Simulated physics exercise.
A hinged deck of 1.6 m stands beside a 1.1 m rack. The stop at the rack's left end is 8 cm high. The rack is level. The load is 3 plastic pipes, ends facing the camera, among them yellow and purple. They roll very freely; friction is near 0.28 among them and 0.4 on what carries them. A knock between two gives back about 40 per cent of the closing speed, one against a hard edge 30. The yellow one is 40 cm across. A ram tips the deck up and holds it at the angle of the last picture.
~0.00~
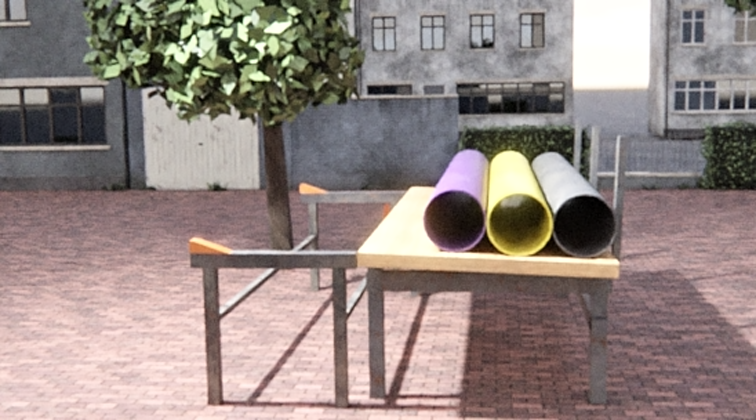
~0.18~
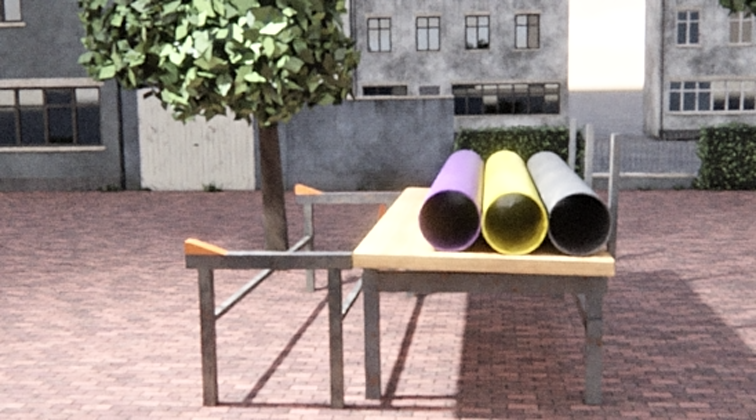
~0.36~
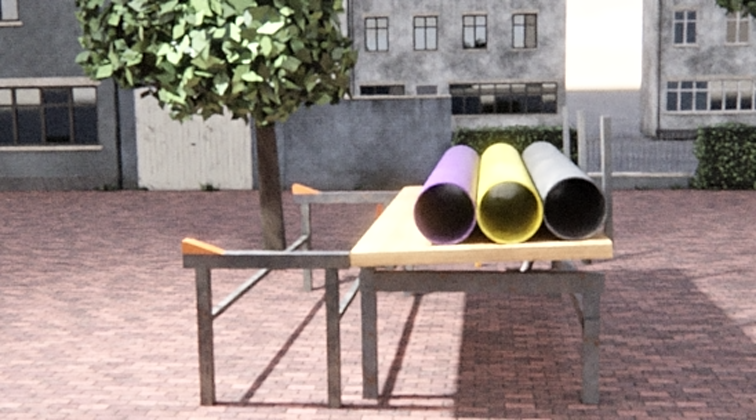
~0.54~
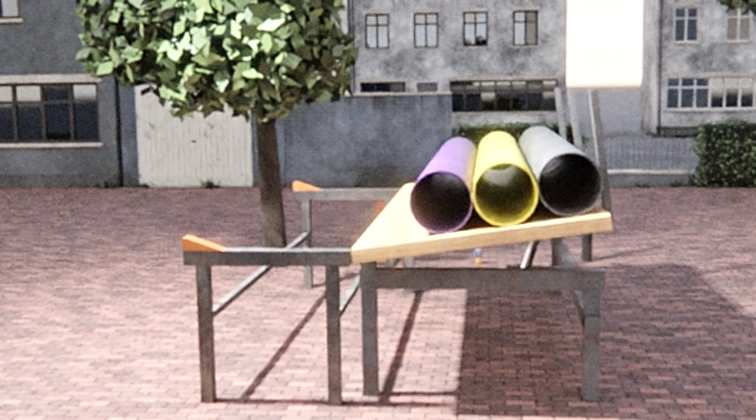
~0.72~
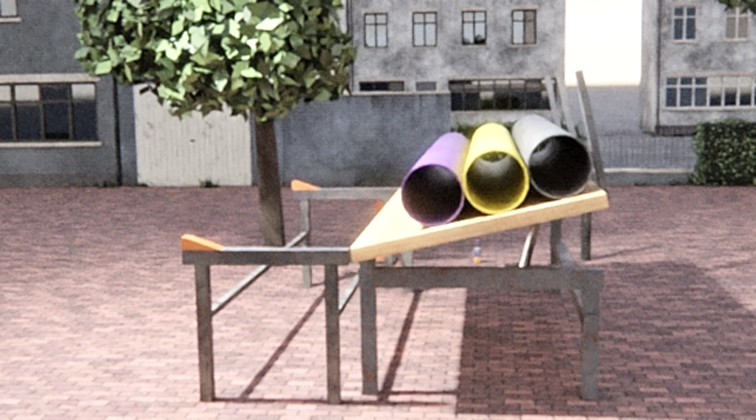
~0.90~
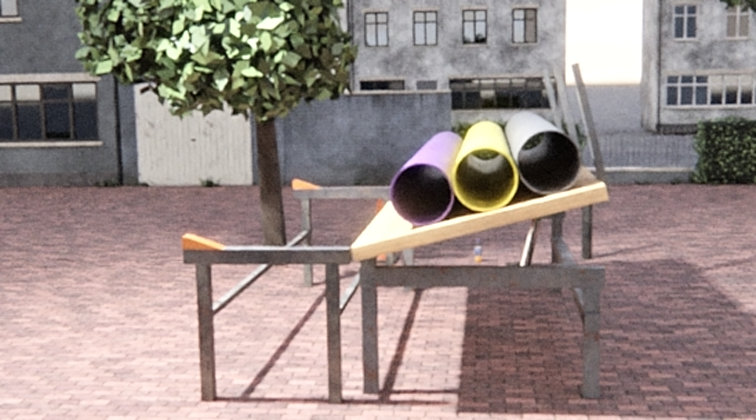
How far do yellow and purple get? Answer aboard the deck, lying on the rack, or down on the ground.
The yellow pipe comes to rest down on the ground, the purple comes to rest down on the ground.
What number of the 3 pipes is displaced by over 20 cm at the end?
In all, 3.
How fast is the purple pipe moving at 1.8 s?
Roughly 1.5 m/s.
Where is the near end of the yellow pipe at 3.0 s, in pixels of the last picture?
Around (161, 213).
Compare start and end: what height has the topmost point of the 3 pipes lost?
About 0 cm.
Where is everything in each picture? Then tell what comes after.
In the first picture, yellow (519, 224), purple (454, 221); deck tilted 2° back; stop top at (191, 242).
In the second picture, yellow (514, 223), purple (450, 221); deck tilted 2° back.
In the third picture, yellow (509, 212), purple (445, 214); deck tilted 2° to the rack.
In the fourth picture, yellow (505, 194), purple (441, 203); deck tilted 8° to the rack.
In the fifth picture, yellow (496, 181), purple (432, 195); deck tilted 12° to the rack.
In the sixth picture, yellow (485, 179), purple (421, 195); deck tilted 14° to the rack.
By 1.8 s, yellow is on the deck, 5 cm from the hinge, rolling left; purple is on the rack, 70 cm from the rack's far end, rolling left; 0 lost over the end.
By 3.0 s, yellow is over the stop and falling; purple is over the stop, on the ground; 2 lost over the end.
Finally (10.5 s), yellow is over the stop, on the ground; purple is over the stop, on the ground; 2 lost over the end.
